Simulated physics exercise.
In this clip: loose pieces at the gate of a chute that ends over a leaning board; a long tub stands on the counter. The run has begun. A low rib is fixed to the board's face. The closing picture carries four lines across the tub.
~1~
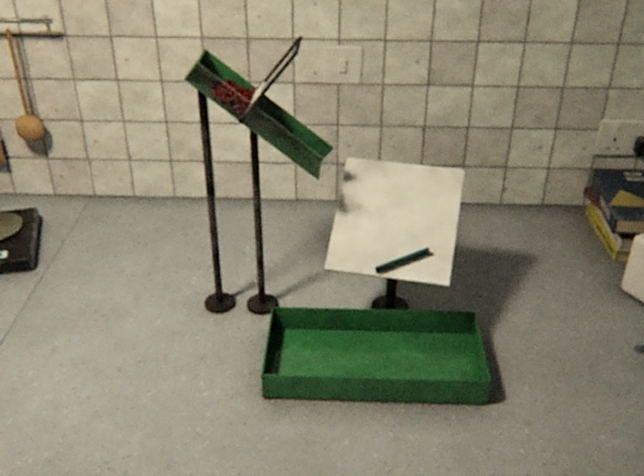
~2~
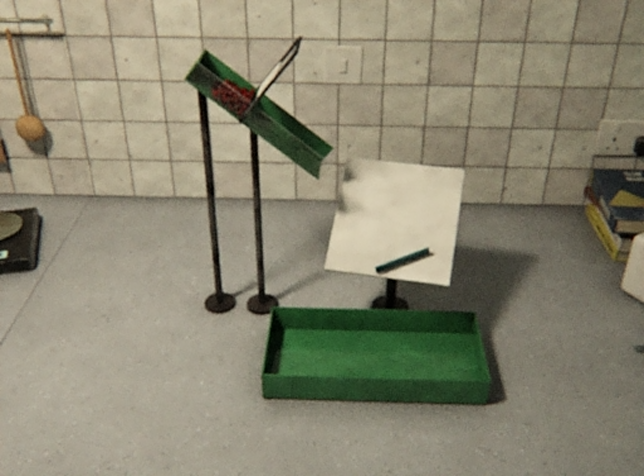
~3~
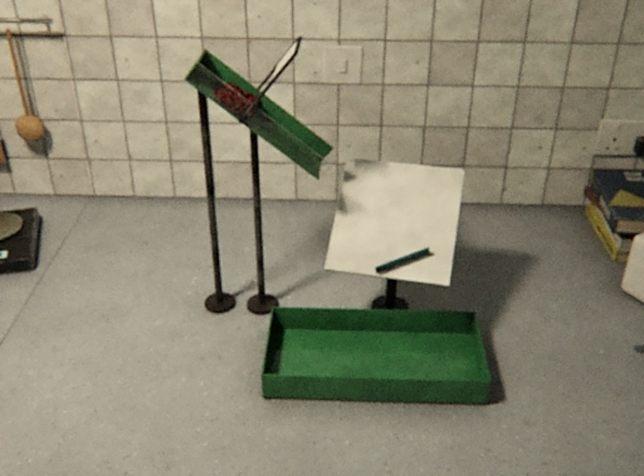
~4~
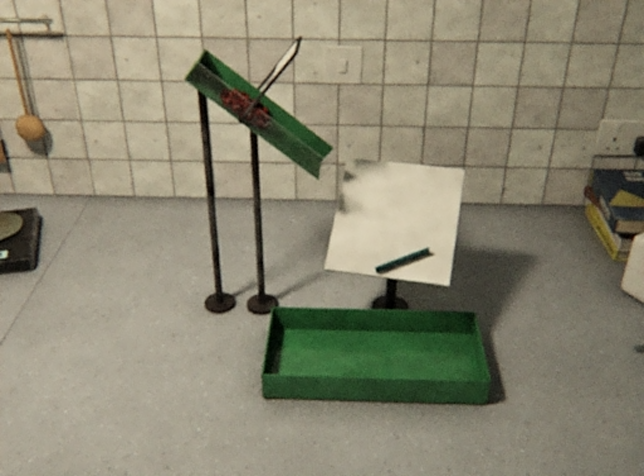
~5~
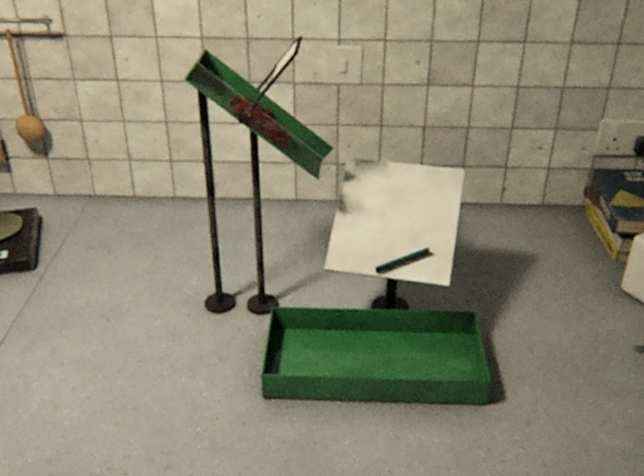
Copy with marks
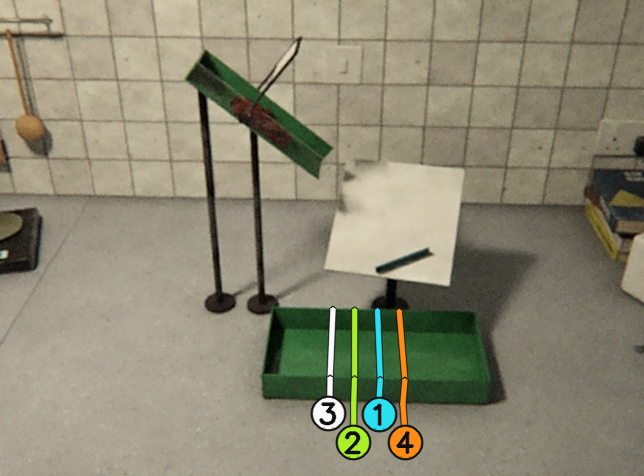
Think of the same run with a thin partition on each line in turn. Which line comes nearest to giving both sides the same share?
Line 2 does it best.
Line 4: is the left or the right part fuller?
The left side.
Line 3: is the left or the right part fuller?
The right side.
On the marked copy, line 1 crosses the front rim at (380, 378); line 2 crosses the front rim at (354, 377); line 3 crosses the front rim at (330, 376); line 4 crosses the front rim at (404, 379).
For line 1, of what is caught, the bulk on the left of the divider, close to a quarter on the right.
For line 2, of what is caught, close to half on the left of the divider, close to half on the right.
For line 3, of what is caught, a small share on the left of the divider, all but a few on the right.
For line 4, of what is caught, the bulk on the left of the divider, a small share on the right.
